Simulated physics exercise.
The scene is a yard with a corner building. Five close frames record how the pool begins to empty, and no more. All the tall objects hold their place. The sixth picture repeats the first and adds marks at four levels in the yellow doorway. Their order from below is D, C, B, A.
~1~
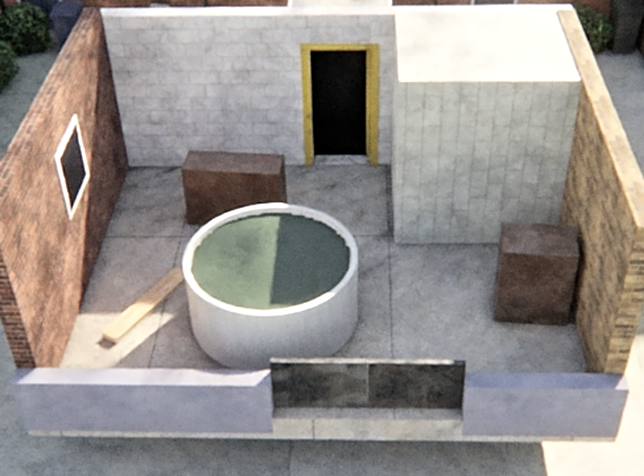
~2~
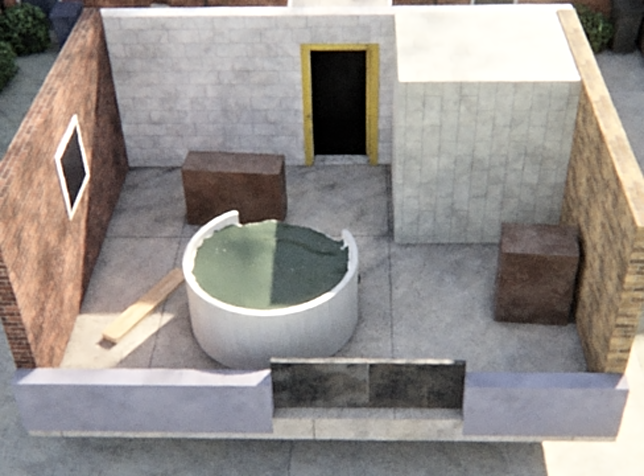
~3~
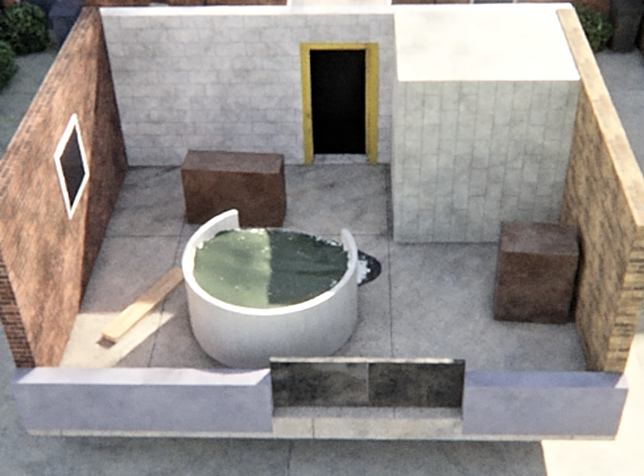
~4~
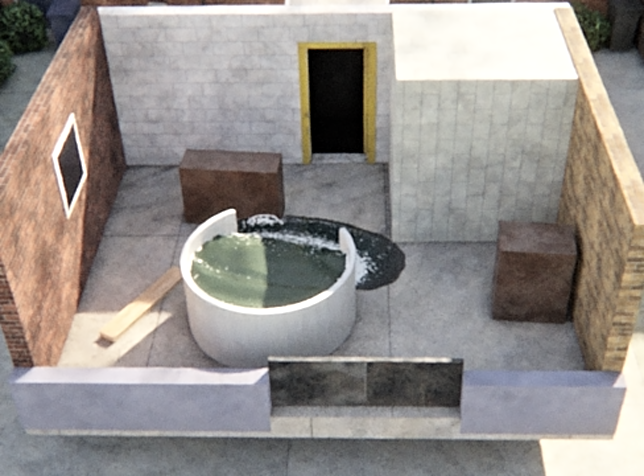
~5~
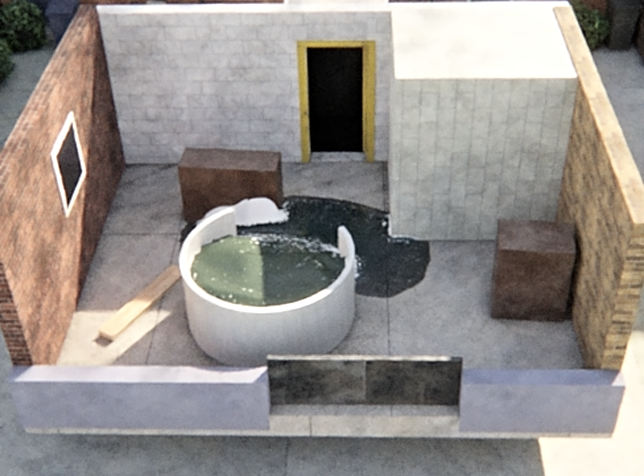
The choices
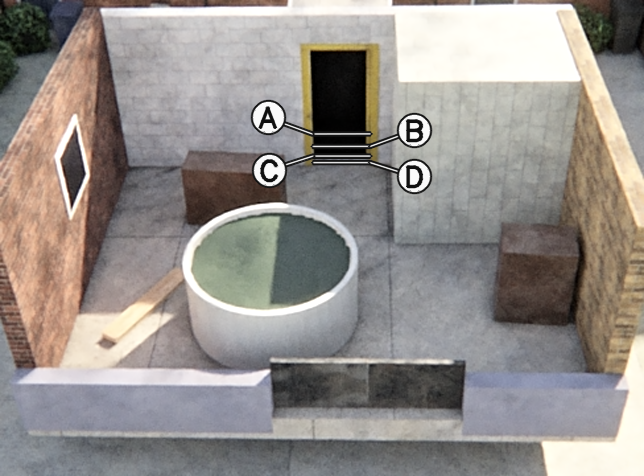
In a walled yard, the round pool's back rim opens and dark water spreads behind it.
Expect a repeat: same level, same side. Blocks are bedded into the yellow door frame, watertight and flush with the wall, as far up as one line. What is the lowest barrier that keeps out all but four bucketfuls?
Go for A.
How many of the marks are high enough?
One of them.
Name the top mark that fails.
That is mark B.
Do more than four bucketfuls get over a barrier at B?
Yes.
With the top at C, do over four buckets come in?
Yes.
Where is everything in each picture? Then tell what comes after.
The first picture shows water in the pool at rest, its middle at (271, 260); foot of the yellow doorway at (341, 165); shut gate at (367, 368).
In the second picture, water covers 2 % of the ground, its front hidden from here.
The third picture shows front seen at (375, 268), 5 % of the ground wet.
The fourth picture shows front seen at (399, 256), 11 % of the ground wet.
The fifth picture shows front seen at (423, 247), 18 % of the ground wet.
On the marked copy, A at (341, 133); B at (341, 146); C at (341, 156); D at (341, 162); from the bottom up D, C, B, A.
With A, a splash gets over, under a bucket.
With B, about 11 bucketfuls get in.
With C, dozens of bucketfuls pour in.
With D, dozens of bucketfuls pour in.
